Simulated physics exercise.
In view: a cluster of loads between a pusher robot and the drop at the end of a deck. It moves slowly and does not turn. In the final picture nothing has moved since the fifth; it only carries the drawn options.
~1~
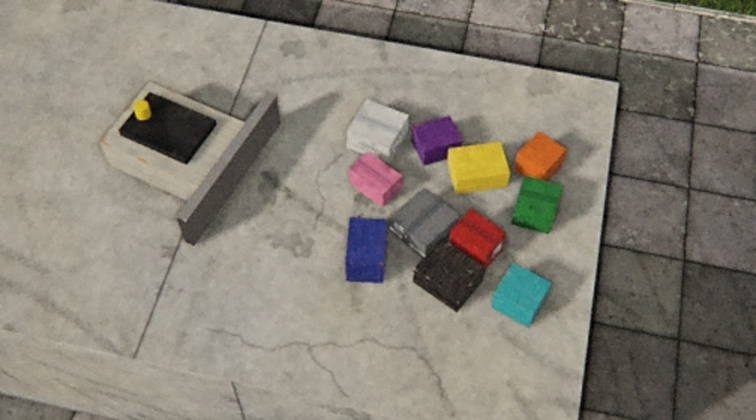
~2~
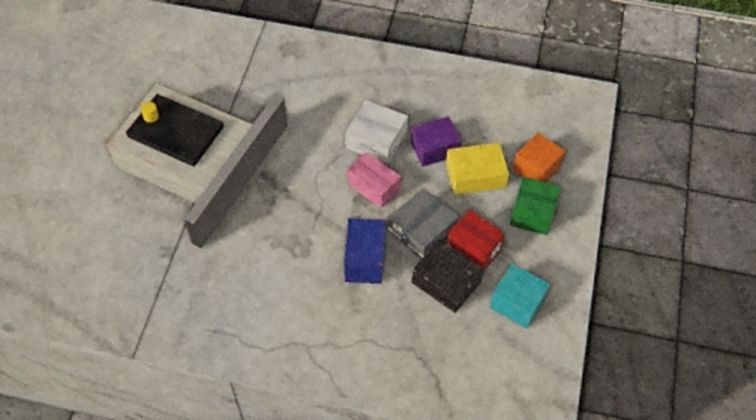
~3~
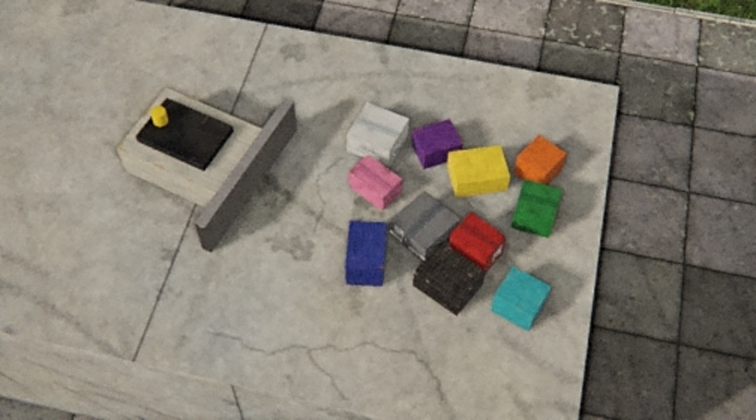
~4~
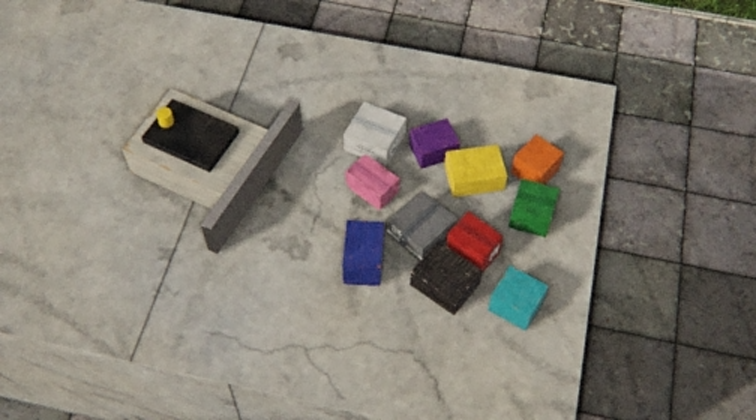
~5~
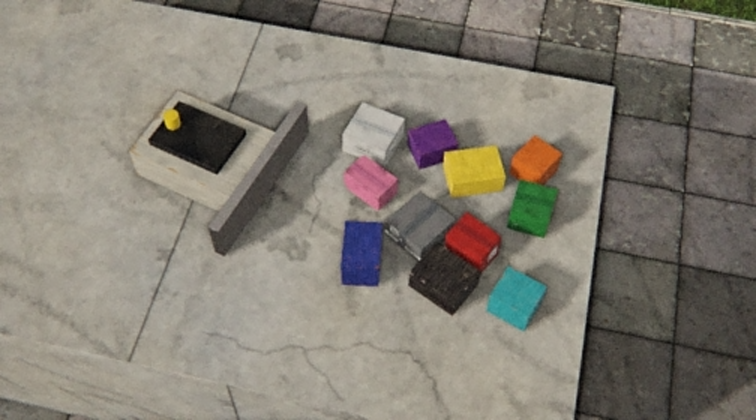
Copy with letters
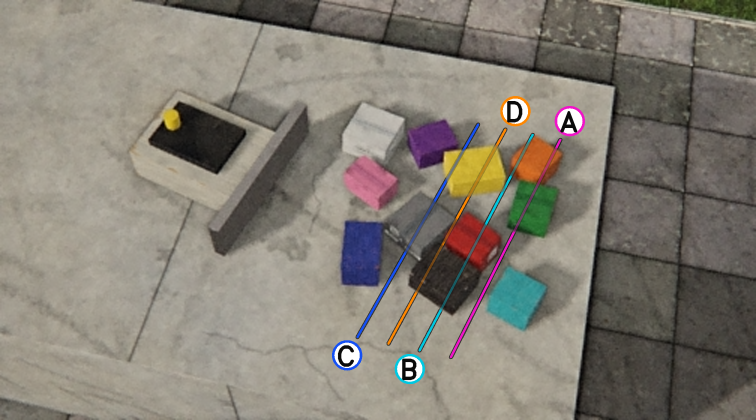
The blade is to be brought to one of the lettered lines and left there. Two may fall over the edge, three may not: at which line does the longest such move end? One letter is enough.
Line A.
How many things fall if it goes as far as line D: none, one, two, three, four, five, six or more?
In all, none.
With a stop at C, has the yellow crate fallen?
No.
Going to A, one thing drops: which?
The turquoise crate.
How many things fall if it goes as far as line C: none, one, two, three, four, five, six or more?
In all, none.
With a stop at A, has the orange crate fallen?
No.
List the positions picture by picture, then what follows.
In the first frame, blue crate (367, 251); red parcel (477, 240); turquoise crate (521, 295).
In the second frame, robot (181, 131); purple crate (435, 142).
In the third frame, robot (190, 135); green box (536, 209).
In the fourth frame, robot (196, 136); yellow crate (475, 171).
In the fifth frame, robot (203, 138); white parcel (373, 135); black crate (444, 279); blue crate (362, 254).
On the copy, A at (510, 241); B at (480, 235); C at (422, 224); D at (451, 229).
On A. First, robot (291, 156); purple crate (460, 142); white parcel (416, 138).
Then, robot (378, 173); turquoise crate (533, 325); orange crate (550, 157).
Finally, robot (448, 186); turquoise crate over the edge; red parcel (583, 302); one fallen.
By contrast, B is within the limit but short; C is within the limit but short; D is within the limit but short.
